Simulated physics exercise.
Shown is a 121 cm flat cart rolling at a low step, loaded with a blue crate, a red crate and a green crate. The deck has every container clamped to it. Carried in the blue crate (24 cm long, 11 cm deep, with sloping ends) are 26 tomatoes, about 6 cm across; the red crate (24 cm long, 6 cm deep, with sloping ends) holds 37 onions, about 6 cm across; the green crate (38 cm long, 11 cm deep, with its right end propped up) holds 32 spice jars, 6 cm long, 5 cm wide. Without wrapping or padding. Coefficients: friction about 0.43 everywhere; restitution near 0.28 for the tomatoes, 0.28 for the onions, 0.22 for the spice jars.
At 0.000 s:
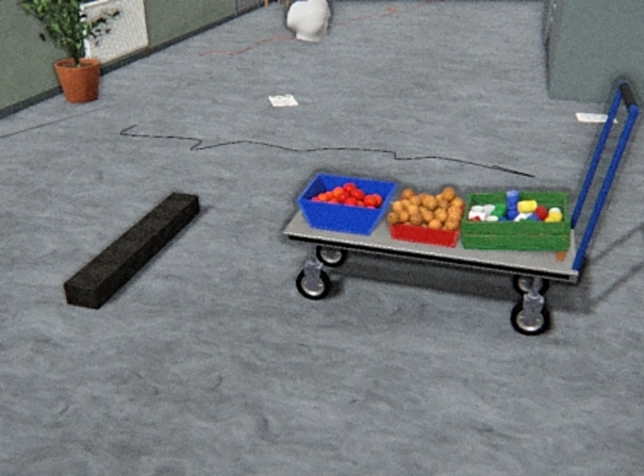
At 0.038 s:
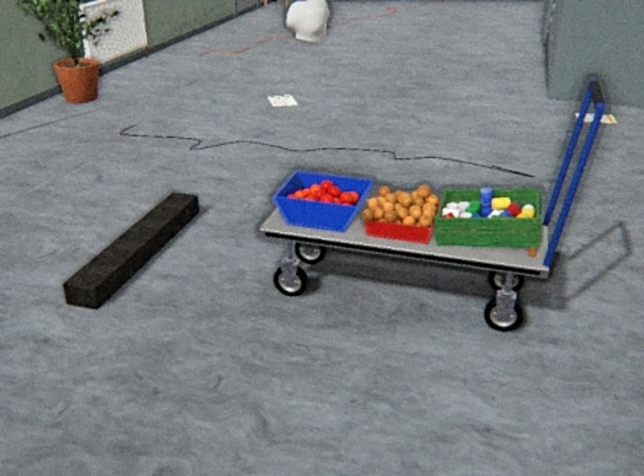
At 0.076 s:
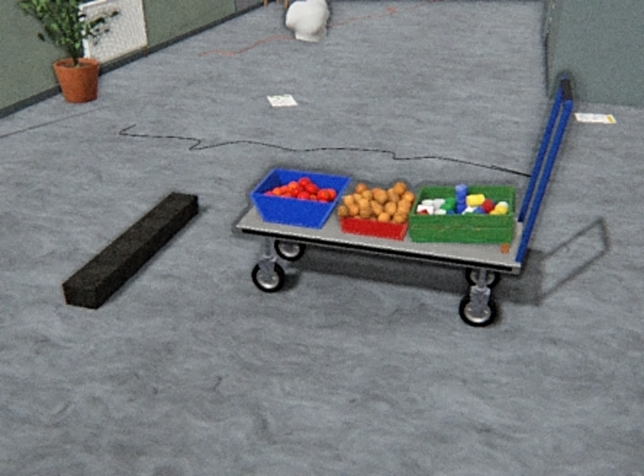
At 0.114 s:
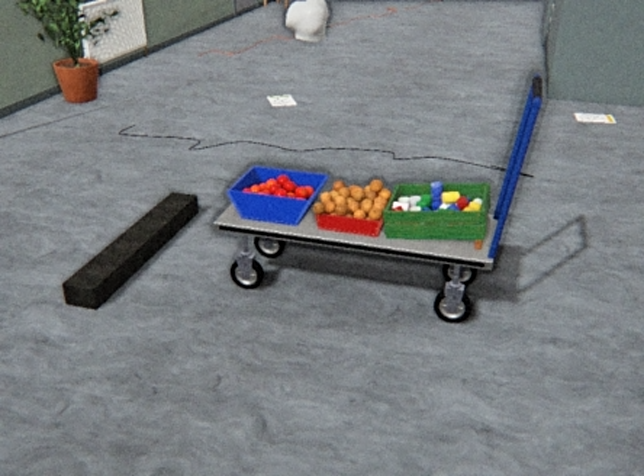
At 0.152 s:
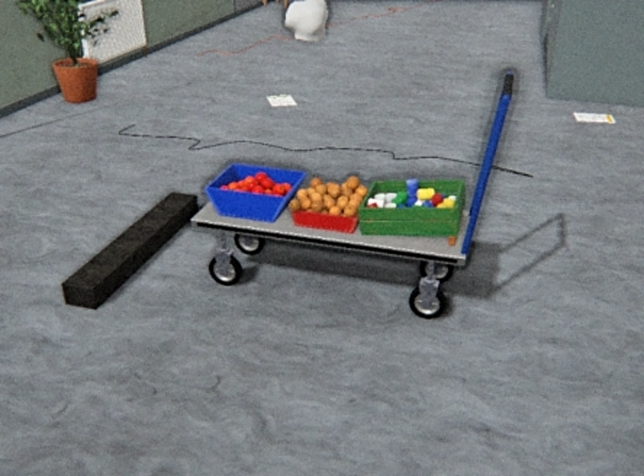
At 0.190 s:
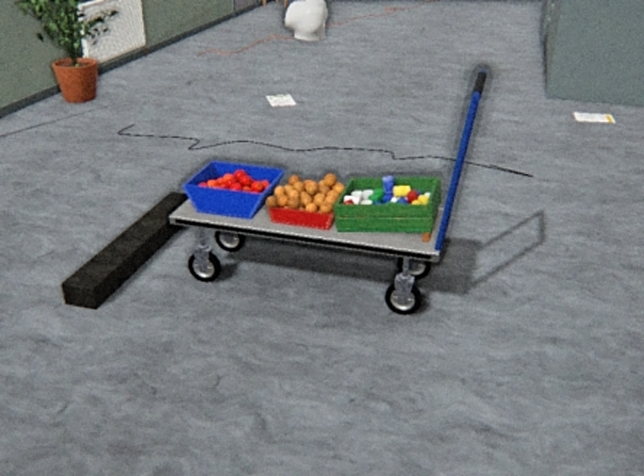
A flat cart with a blue upright handle stands on a grey floor, seen from slightly above, with a dark low bar lying to its left and a potted plant by the wall behind. On its deck, from left to right, sit a blue crate of tomatoes, a red crate of onions and a green crate of colourful jars. The cart rolls steadily leftward toward the bar, its load staying in place, while the view stays still.
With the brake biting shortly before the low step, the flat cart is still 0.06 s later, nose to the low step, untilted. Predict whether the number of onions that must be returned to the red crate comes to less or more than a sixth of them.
It comes to more than a sixth.
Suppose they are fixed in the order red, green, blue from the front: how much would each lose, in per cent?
Blue crate 0 %, red crate 60 %, green crate 10 %.
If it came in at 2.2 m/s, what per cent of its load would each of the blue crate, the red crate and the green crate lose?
In that case the blue crate sheds 0 per cent of its load, the red crate 20 per cent, and the green crate 10 per cent.
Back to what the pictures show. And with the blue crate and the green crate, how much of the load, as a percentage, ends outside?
For the blue crate it's 10 %, and for the green crate it's 10 %.
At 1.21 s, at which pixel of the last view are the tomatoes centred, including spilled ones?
In the last picture they centre on about (171, 185).
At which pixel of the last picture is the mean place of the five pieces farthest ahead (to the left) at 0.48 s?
(147, 159).
After 0.26 s, it begins to slow.
After 0.36 s, the blue crate has all 26, the red crate is down by 3 of 37 and the green crate has all 32.
After 0.48 s, the blue crate is down by 1 of 26, the red crate is down by 6 of 37 and the green crate has all 32.
After 0.71 s, the blue crate is down by 2 of 26, the red crate is down by 11 of 37 and the green crate is down by 4 of 32.
Outcome (at 1.21 s), the blue crate is down by 2 of 26, the red crate is down by 11 of 37 and the green crate is down by 4 of 32. Asked share, 11 of 37, 30 per cent.
